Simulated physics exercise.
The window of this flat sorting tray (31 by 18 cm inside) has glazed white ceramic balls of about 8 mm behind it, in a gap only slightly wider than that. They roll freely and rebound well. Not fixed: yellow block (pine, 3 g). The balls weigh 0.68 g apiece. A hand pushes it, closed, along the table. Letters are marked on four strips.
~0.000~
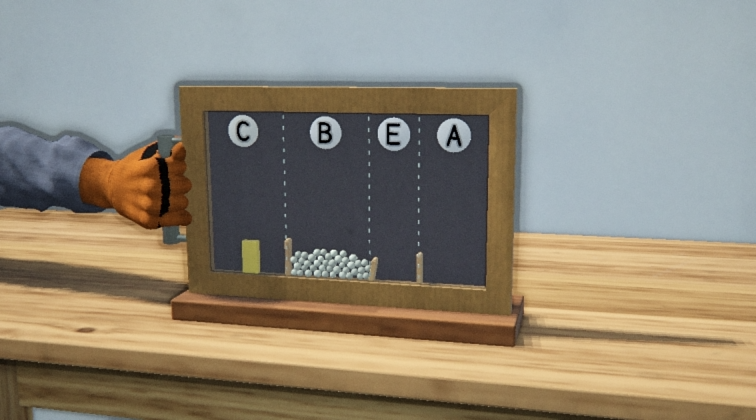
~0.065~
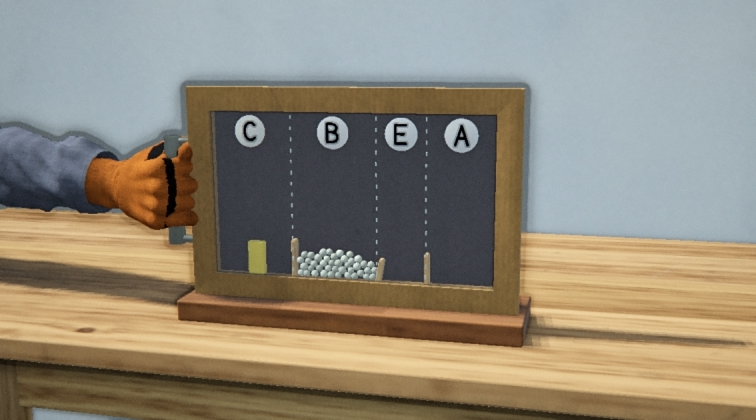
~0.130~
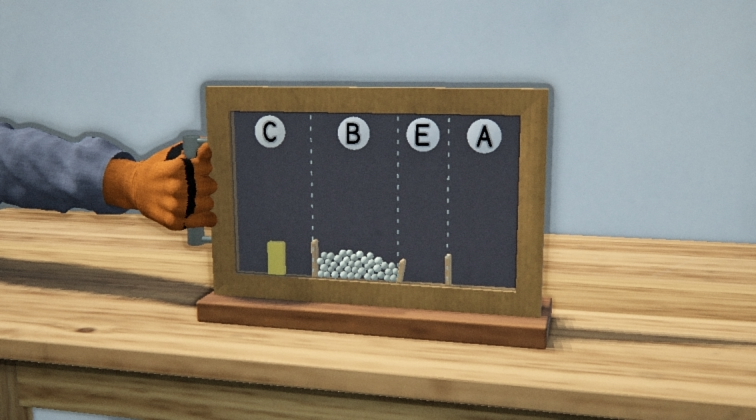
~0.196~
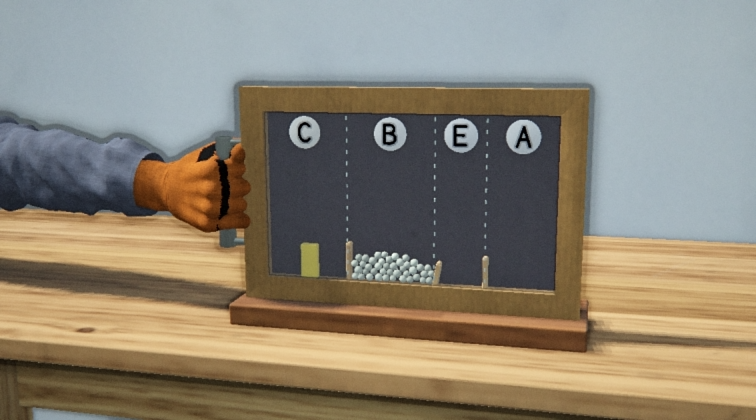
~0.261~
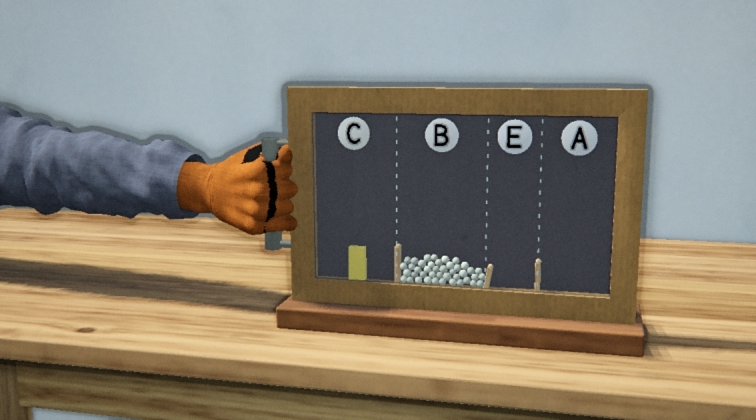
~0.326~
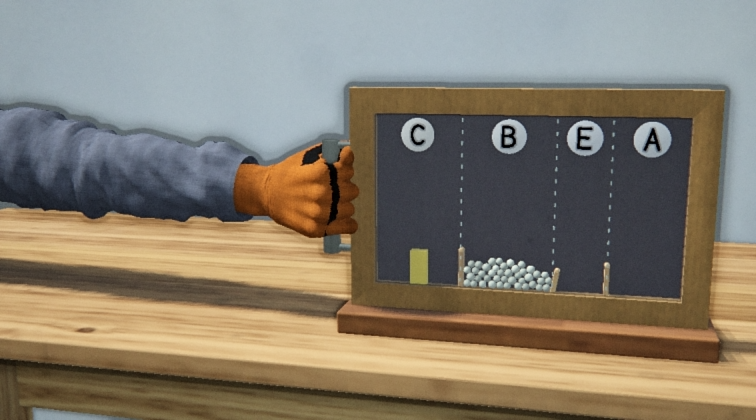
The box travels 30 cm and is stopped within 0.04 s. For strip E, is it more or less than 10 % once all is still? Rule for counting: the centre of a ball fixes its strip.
Strip E: More than 10 %.
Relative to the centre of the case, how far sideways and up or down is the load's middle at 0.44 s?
Left: About 1 cm; below: About 7 cm.
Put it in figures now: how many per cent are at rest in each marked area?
Strip A: 0; strip B: 85; strip C: 0; strip E: 15.
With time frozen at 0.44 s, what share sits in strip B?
I'd say close to 100 in a hundred.
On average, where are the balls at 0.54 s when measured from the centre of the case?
Some 1 cm right and 7 cm below.
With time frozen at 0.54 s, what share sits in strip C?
It comes to close to 0 percent.
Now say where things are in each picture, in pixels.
In the first frame, at its start; about 40 balls; balls centred (330, 265); top one (324, 252); yellow block (251, 257); A (454, 136), B (326, 133), C (243, 131), E (394, 134).
In the second frame, 1 cm to the right; balls centred (336, 266); top one (330, 252).
In the third frame, 3 cm to the right; balls centred (356, 267); top one (350, 253); wall ends (448, 257), (403, 262), (315, 242).
In the fourth frame, 7 cm to the right; balls centred (391, 269); top one (385, 255); yellow block (310, 260).
In the fifth frame, 12 cm to the right; balls centred (441, 272); top one (435, 258).
In the sixth frame, 19 cm to the right; balls centred (505, 276); top one (499, 261); yellow block (419, 267); A (652, 140), B (509, 137), C (418, 135), E (585, 138).
After 0.44 s, it is 30 cm to the right; the balls' middle is 1 cm left of and 7 cm below the centre; B 100 %.
After 0.54 s, it is 30 cm to the right; the balls' middle is 1 cm right of and 7 cm below the centre; B 85 %, E 15 %.
After 0.69 s, it is 30 cm to the right; the balls' middle is 1 cm right of and 8 cm below the centre; B 85 %, E 15 %.
All still by 1.5 s, it is 30 cm to the right; A 0 %, B 85 %, C 0 %, E 15 %.
